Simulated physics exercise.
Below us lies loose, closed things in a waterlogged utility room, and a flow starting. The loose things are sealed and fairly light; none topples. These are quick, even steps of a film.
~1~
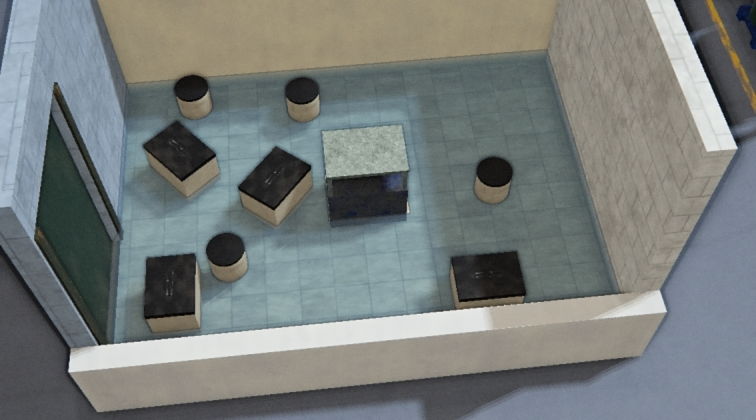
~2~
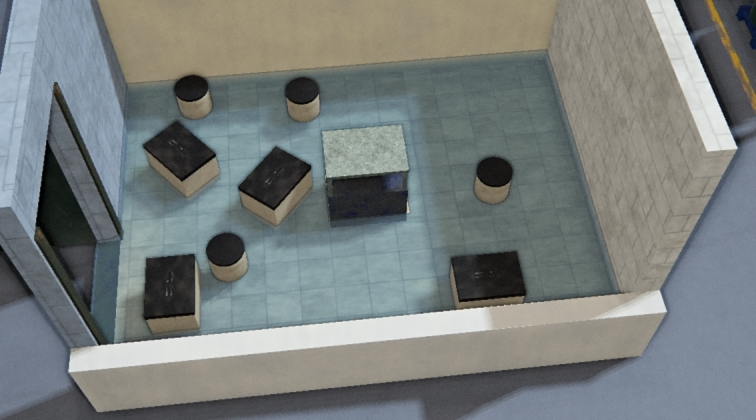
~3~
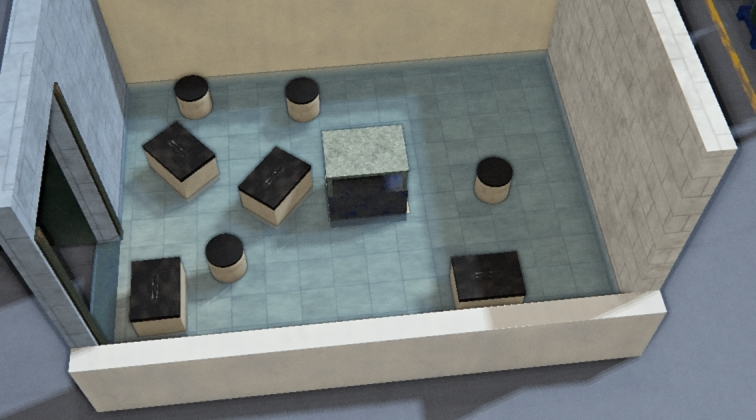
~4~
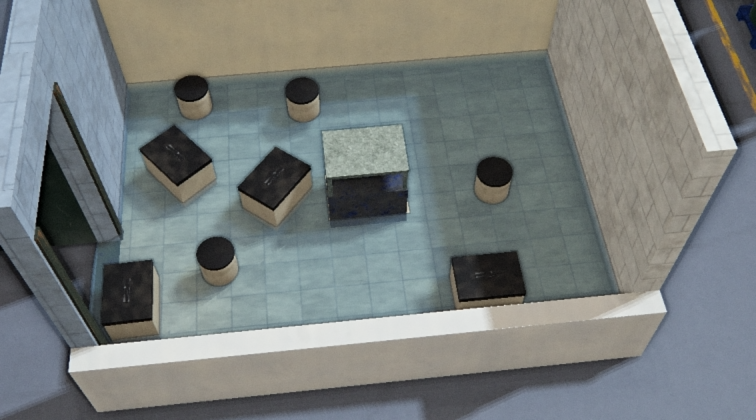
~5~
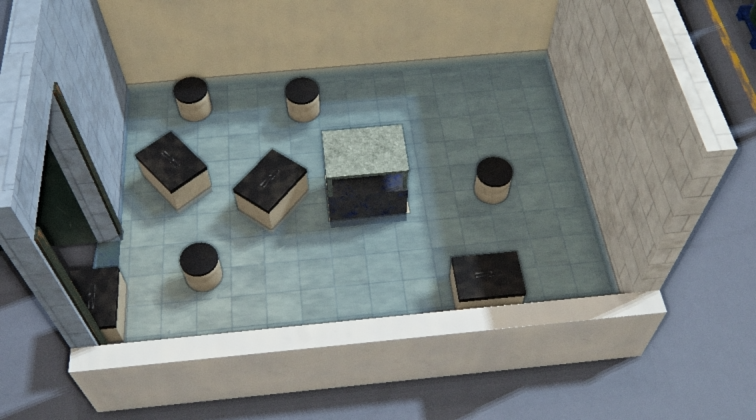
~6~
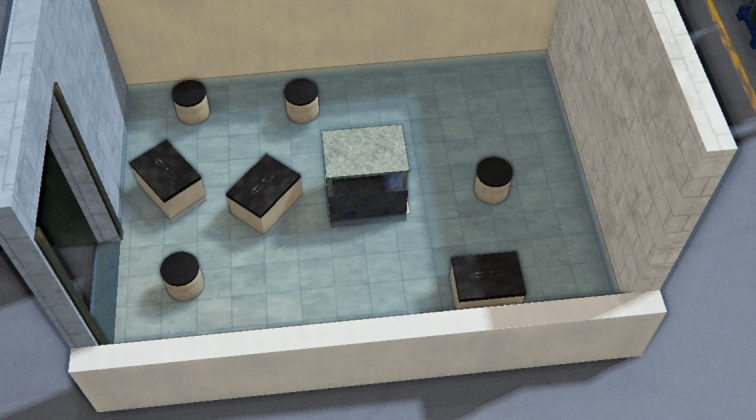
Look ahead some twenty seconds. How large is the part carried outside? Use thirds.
Share: At least two thirds.
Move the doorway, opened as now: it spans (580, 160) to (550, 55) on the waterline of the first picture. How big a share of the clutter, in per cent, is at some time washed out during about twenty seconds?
Close to 20 %.
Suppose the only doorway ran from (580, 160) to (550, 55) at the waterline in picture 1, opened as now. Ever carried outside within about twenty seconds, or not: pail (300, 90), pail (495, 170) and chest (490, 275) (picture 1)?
In turn: Washed out, yes, still in.
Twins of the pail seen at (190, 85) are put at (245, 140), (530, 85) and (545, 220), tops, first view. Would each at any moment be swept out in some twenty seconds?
In turn: Yes, left behind, inside.
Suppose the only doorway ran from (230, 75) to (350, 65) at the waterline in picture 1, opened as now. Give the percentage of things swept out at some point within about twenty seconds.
Near 80 in a hundred.
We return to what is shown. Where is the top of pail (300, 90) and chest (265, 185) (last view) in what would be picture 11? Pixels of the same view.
At about (269, 107) and (216, 222).
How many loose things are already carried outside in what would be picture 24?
That makes 4.
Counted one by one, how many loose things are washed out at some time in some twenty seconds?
That makes 6.
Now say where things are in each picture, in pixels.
In the first picture, a pail at (225, 249), afloat; a chest at (179, 149), afloat; 0 of 8 have shifted.
In the second picture, a pail at (225, 249) floats; a chest at (179, 149), afloat; 0 of 8 have shifted.
In the third picture, a pail at (224, 250) floats; a chest at (178, 150) floats; 1 of 8 have shifted.
In the fourth picture, a pail at (215, 253) floats, close to its start; a chest at (175, 154) floats, close to its start; 3 of 8 have shifted.
In the fifth picture, a pail at (199, 259) floats, close to its start; a chest at (171, 160) floats, close to its start; 3 of 8 have shifted.
In the sixth picture, a pail at (180, 268), afloat, a stride from its start; a chest at (165, 169) floats, close to its start; 5 of 8 have shifted.
A moment on, 2 of 8 are out; 5 afloat.
Next, 4 of 8 are out; 4 afloat.
Later, 6 of 8 are out; 1 afloat.
In the end, 6 of 8 are out; 1 afloat.
